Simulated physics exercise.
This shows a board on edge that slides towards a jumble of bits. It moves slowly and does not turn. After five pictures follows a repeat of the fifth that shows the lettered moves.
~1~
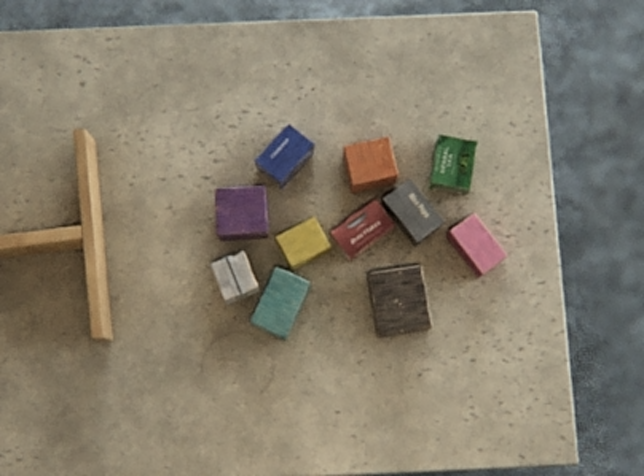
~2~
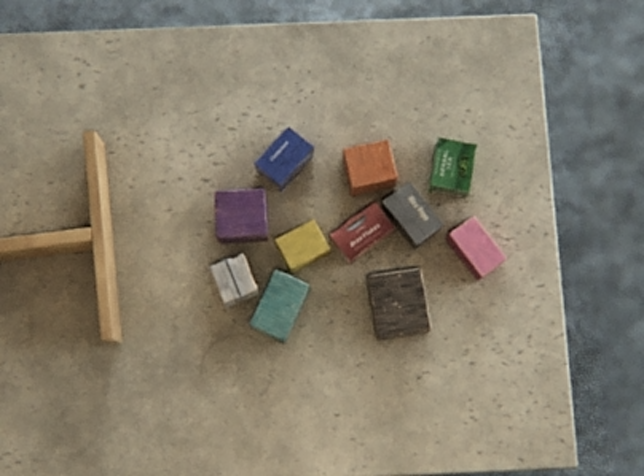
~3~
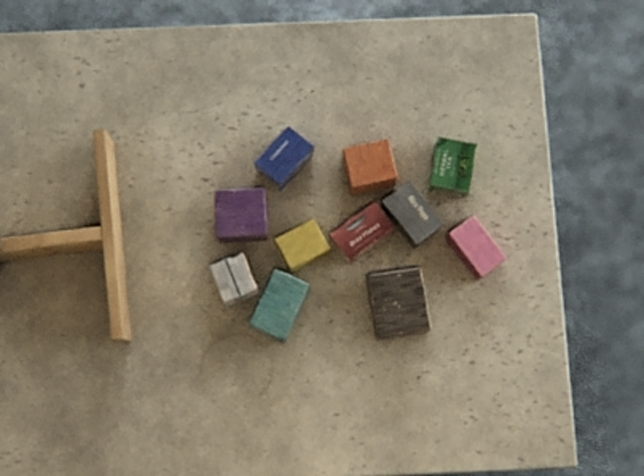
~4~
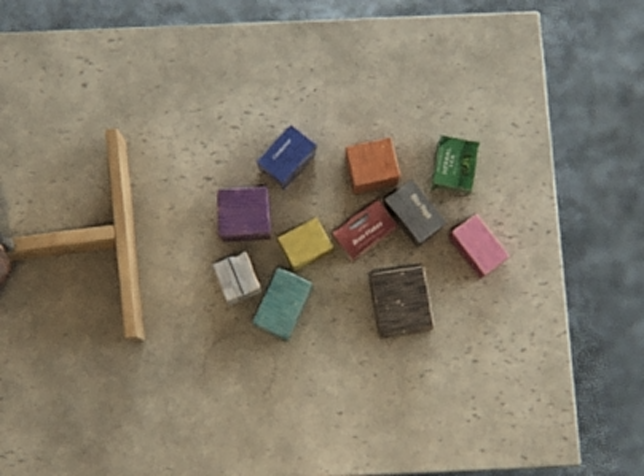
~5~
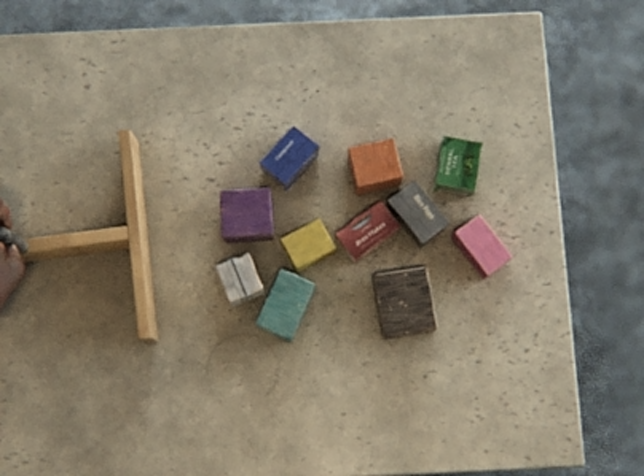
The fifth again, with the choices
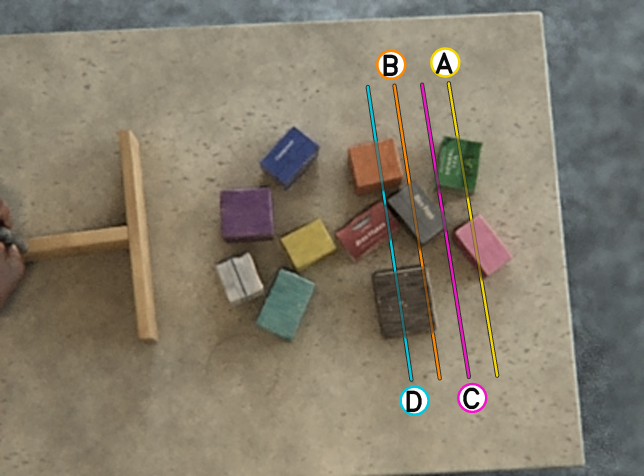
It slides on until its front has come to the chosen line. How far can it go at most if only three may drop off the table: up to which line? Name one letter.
It can go as far as A.
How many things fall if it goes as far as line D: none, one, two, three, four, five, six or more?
In all, none.
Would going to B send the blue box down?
By then, no.
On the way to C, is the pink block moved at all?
Yes.
On the copy, A at (472, 225); B at (416, 227); C at (445, 226); D at (389, 229).
On A. First, board (257, 226); blue box (297, 157); turquoise block (314, 316).
Then, board (379, 221); green packet (499, 119); grey packet (501, 172).
Finally, board (473, 217); grey packet over the edge; pink block over the edge; three fallen.
By contrast, B is within the limit but short; C is within the limit but short; D is within the limit but short.
